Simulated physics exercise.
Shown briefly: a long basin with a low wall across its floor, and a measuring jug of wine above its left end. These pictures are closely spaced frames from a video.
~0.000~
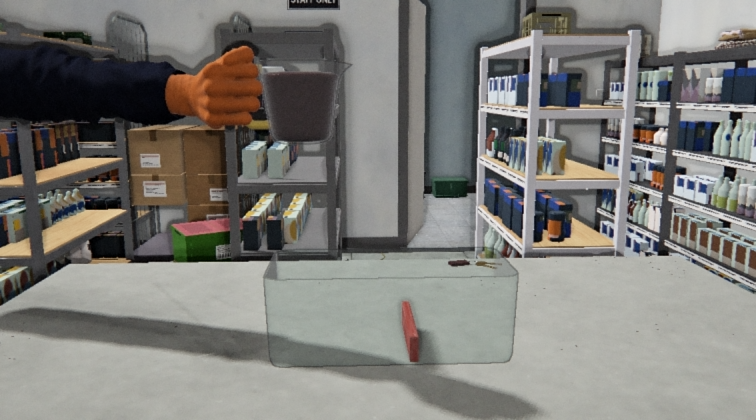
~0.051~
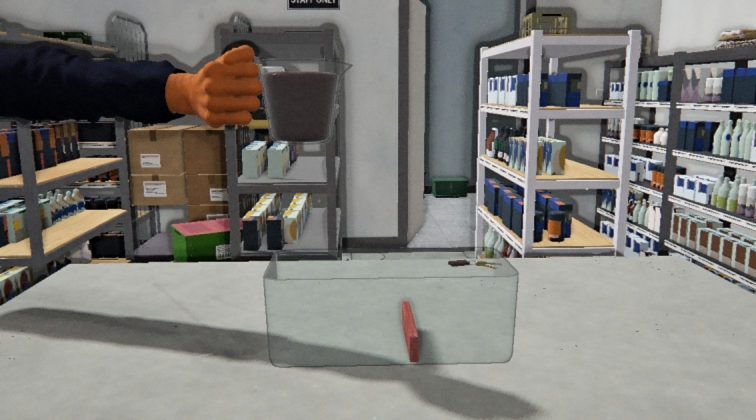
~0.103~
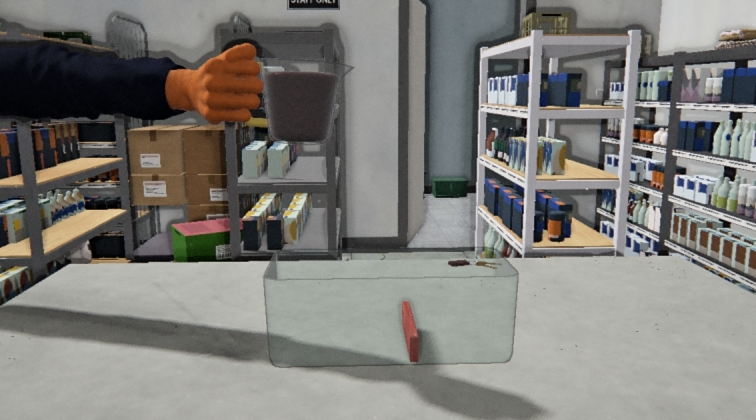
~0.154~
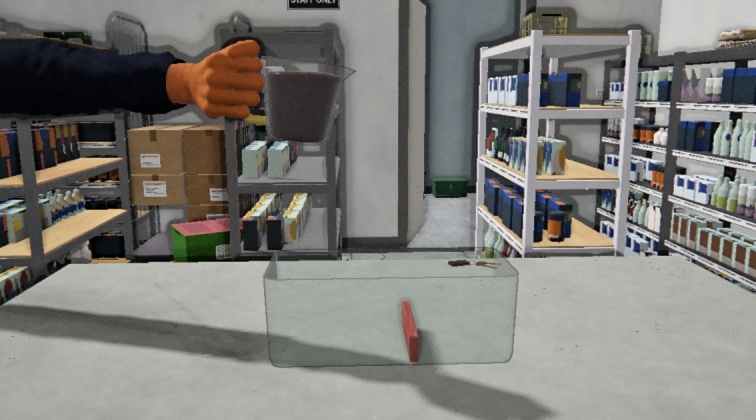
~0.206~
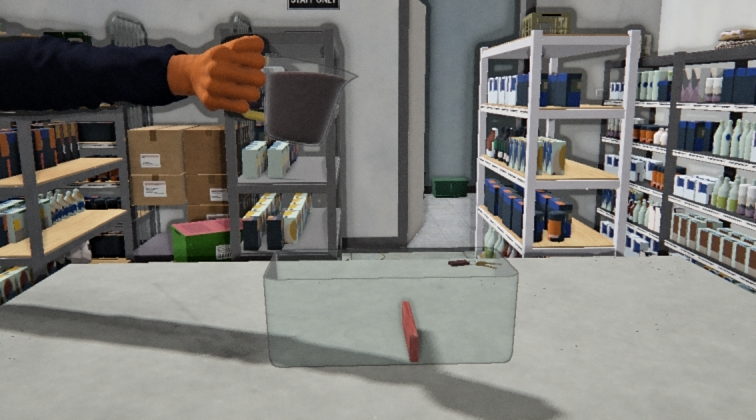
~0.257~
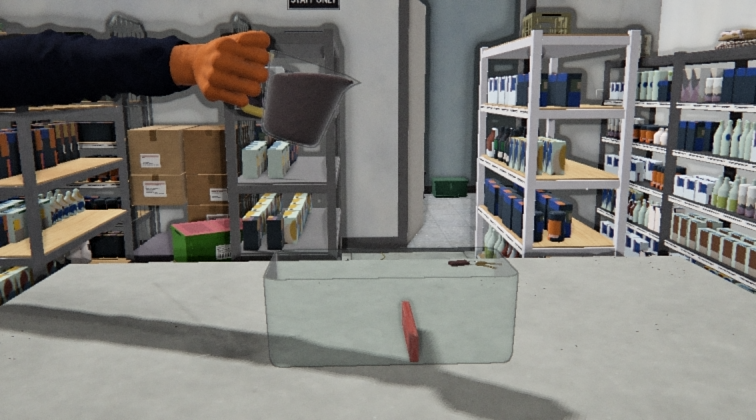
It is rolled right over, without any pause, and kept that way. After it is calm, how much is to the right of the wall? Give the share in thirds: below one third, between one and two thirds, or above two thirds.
The share is between one and two thirds.
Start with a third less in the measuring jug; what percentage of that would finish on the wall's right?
Some 15 parts in a hundred.
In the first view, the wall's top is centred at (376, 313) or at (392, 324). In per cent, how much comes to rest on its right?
With the first placement it is 85 %, with the second 75 %.
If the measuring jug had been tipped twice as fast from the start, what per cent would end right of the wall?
Something like 25 in a hundred.
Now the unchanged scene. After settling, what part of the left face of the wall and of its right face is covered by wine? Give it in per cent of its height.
The left reads 30 in a hundred and the right 40 in a hundred.
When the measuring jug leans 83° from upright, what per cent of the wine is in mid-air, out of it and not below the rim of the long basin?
About 35 per cent.
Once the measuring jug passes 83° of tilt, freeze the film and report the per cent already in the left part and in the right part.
On the left 0 per cent, on the right 10 per cent.
After 0.63 s the tilt is 83° and 56 per cent is still to pour, 1 is left of the wall and 9 right of it.
After 0.91 s the tilt is 116° and 4 per cent is still to pour, 30 is left of the wall and 47 right of it.
After 1.20 s the tilt is 119° and 0 per cent is still to pour, 48 is left of the wall and 48 right of it.
After 1.51 s the tilt is 119° and 0 per cent is still to pour, 49 is left of the wall and 49 right of it.
In the end 49 per cent lies left of the wall, 49 right of it and 2 outside.
